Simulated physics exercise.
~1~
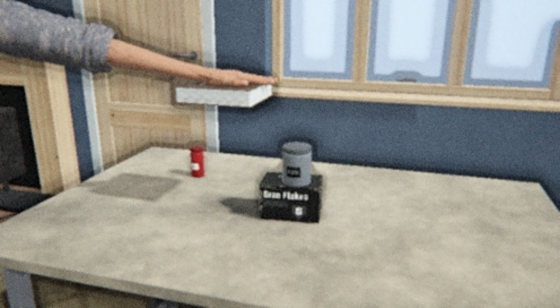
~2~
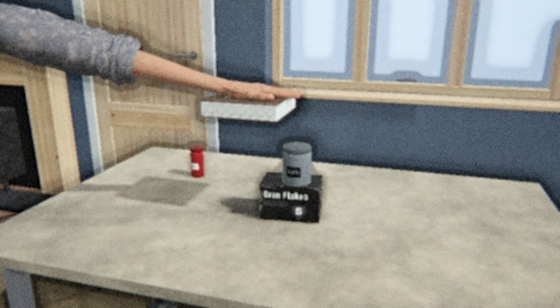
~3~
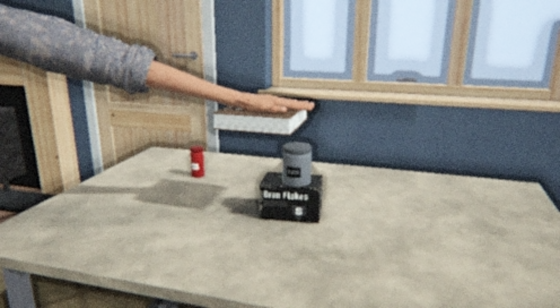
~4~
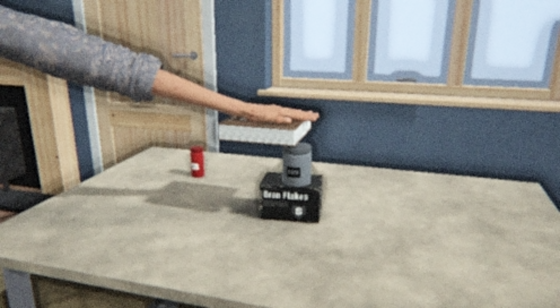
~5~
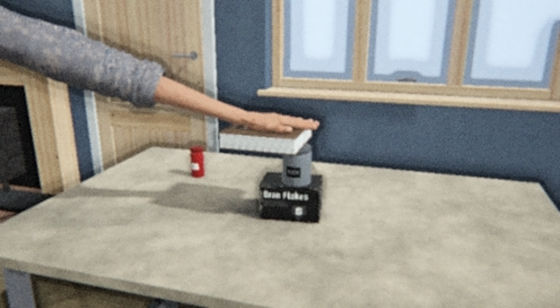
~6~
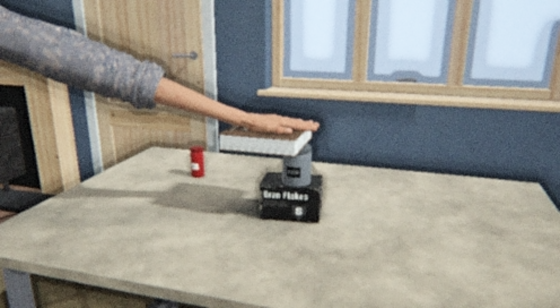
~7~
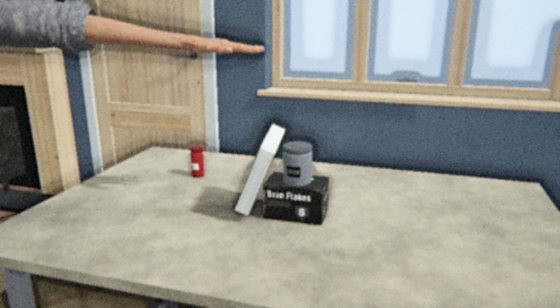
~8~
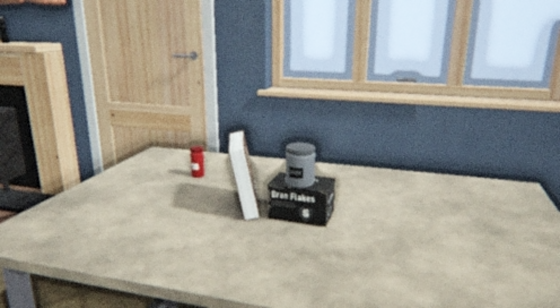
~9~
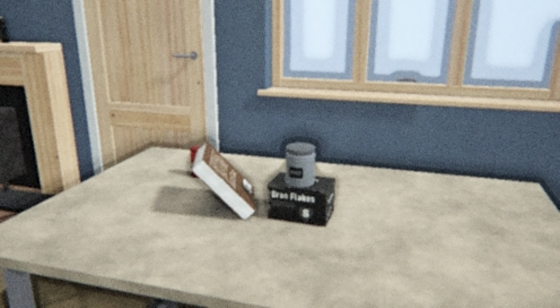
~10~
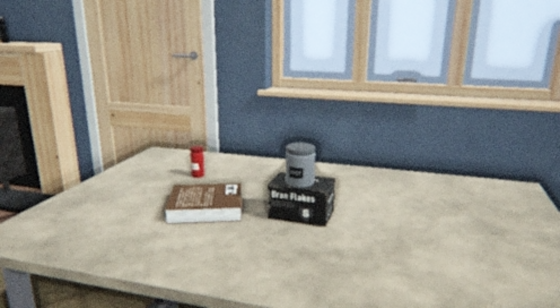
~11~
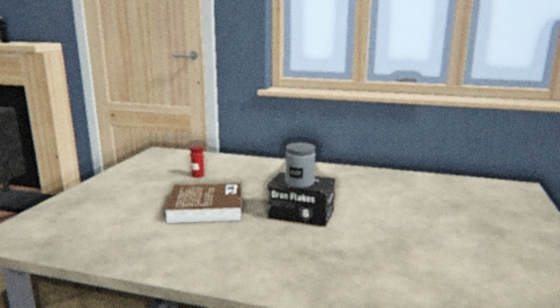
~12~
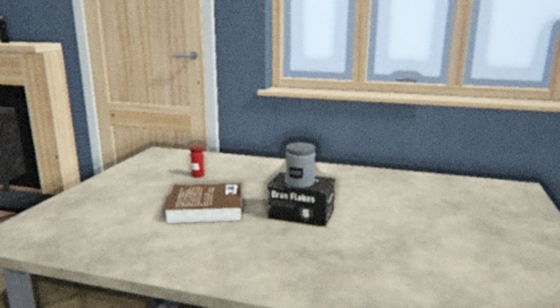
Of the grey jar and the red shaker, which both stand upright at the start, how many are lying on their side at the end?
None of them are. The grey jar still stands on the black box and the red shaker still stands on the table.
